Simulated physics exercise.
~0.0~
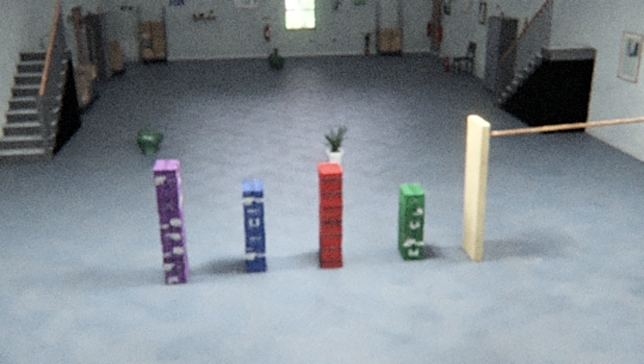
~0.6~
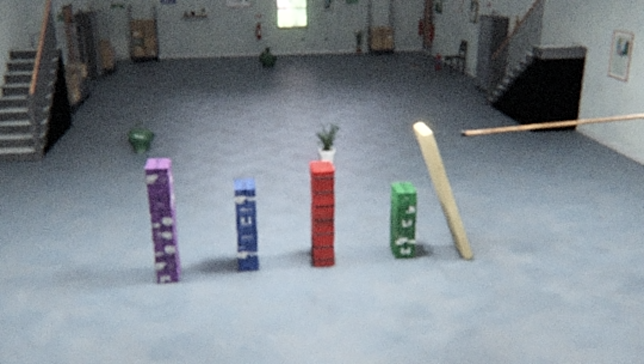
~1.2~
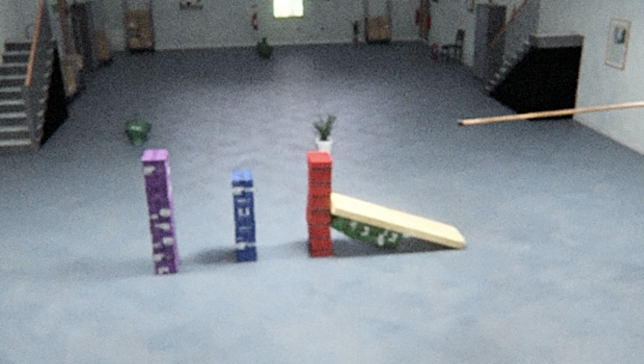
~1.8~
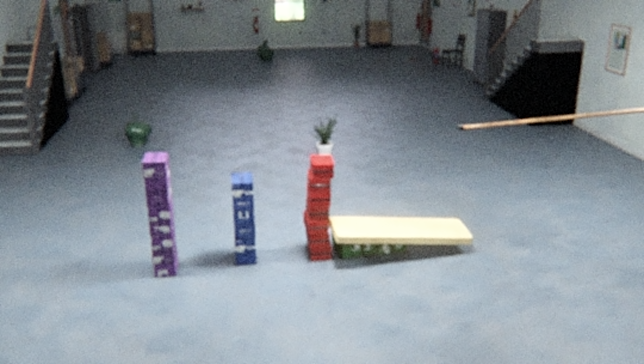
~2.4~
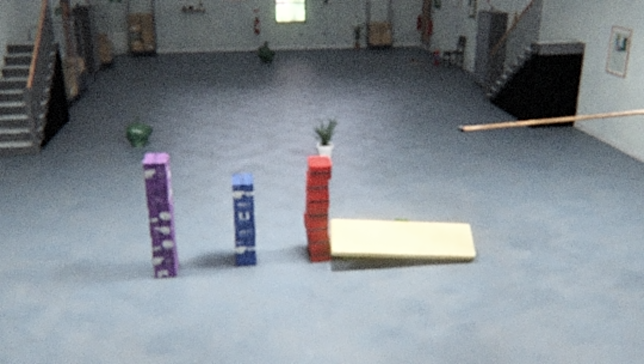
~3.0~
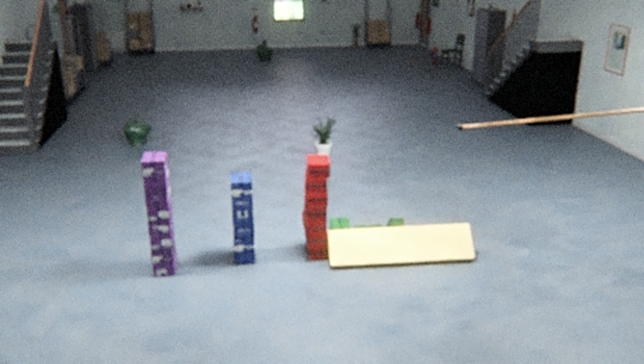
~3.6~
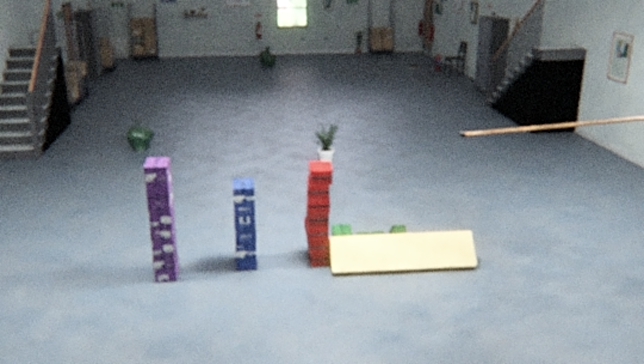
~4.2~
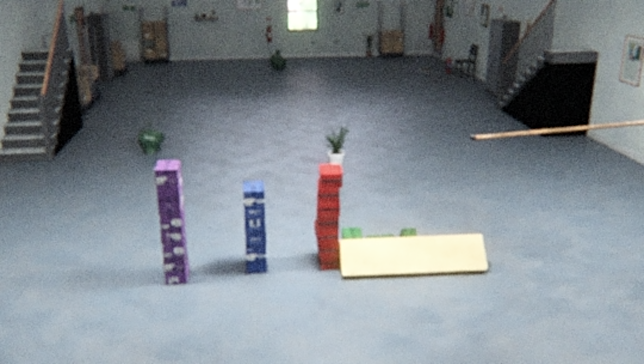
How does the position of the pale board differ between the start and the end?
At the start the board stands upright to the right of the green stack. At the end it lies on its side on the floor, next to the red stack.
